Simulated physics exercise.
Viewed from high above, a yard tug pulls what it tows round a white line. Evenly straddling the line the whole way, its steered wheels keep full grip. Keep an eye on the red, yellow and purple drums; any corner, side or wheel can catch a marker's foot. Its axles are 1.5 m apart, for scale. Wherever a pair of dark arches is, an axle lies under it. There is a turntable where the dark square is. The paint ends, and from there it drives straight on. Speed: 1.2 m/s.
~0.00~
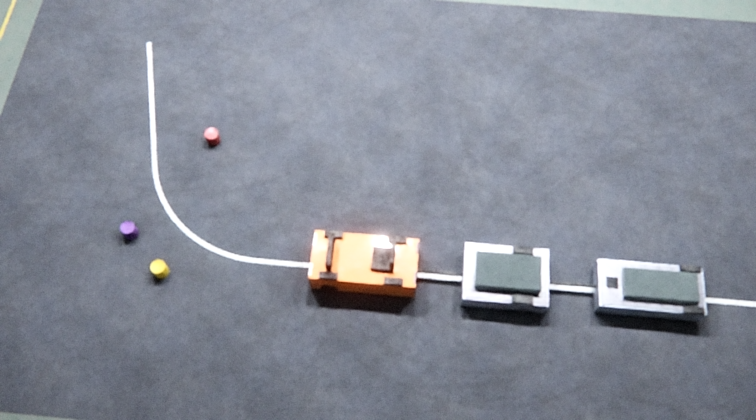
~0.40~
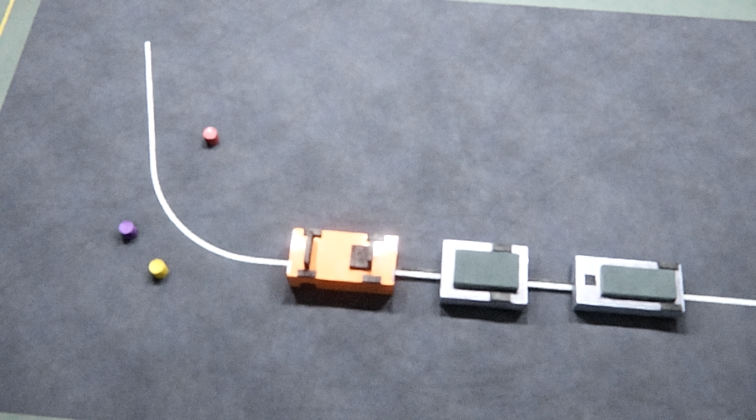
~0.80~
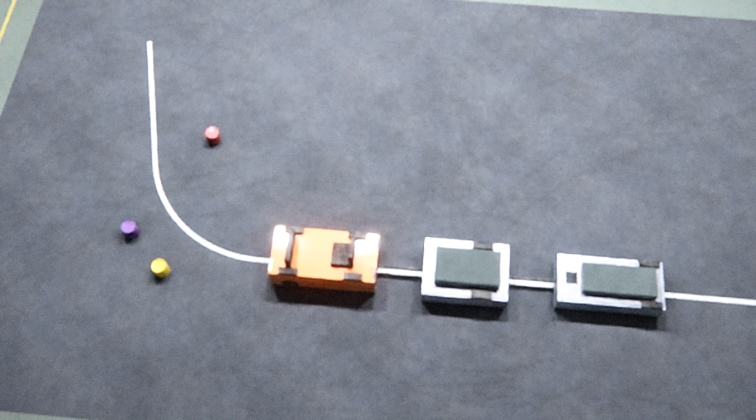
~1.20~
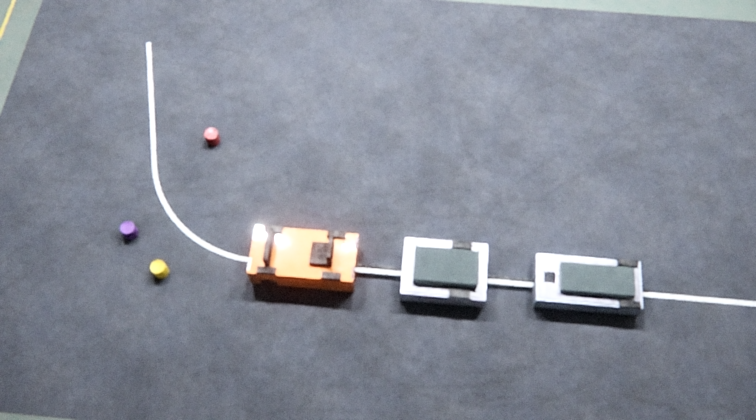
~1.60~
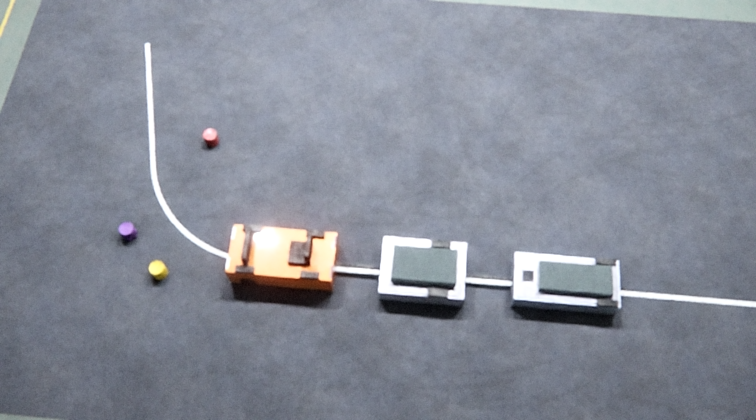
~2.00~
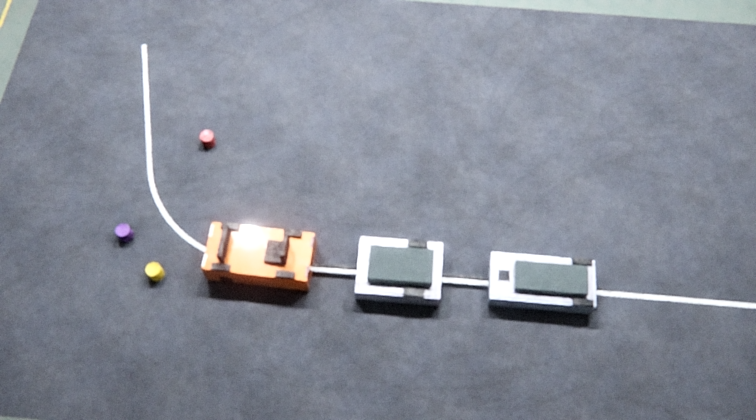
An orange tug pulling two pale trailers with dark tops rolled slowly left along the white line, moving nearly straight to where the line curved, close to the yellow, purple and red drums.
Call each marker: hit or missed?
Red hit. Yellow missed. Purple missed.
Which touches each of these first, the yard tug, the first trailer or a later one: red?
Looking at red, the answer is a trailer after the first.
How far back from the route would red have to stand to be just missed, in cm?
About: Red 10.
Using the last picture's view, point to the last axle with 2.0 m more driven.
It ends up close to (499, 275).
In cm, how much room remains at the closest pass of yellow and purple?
Results - yellow 25, purple 15.
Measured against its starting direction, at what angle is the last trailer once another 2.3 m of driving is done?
The last trailer is now at about 0 degrees to its starting heading.
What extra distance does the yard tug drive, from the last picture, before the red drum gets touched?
After roughly 11.0 metres.
After 2.9 s, the last axle is at (535, 278) of the last picture, on the line; yellow has been passed with 25 cm to spare.
After 3.8 s, the last axle is at (493, 274) of the last picture, 5 cm off the line; purple has been passed with 15 cm to spare.
After 11.1 s, the last axle is at (202, 176) of the last picture, 125 cm off the line; the second trailer has hit red.
After 15.0 s, the last axle is at (148, 38) of the last picture, 25 cm off the line; 1 of 3 struck in all.
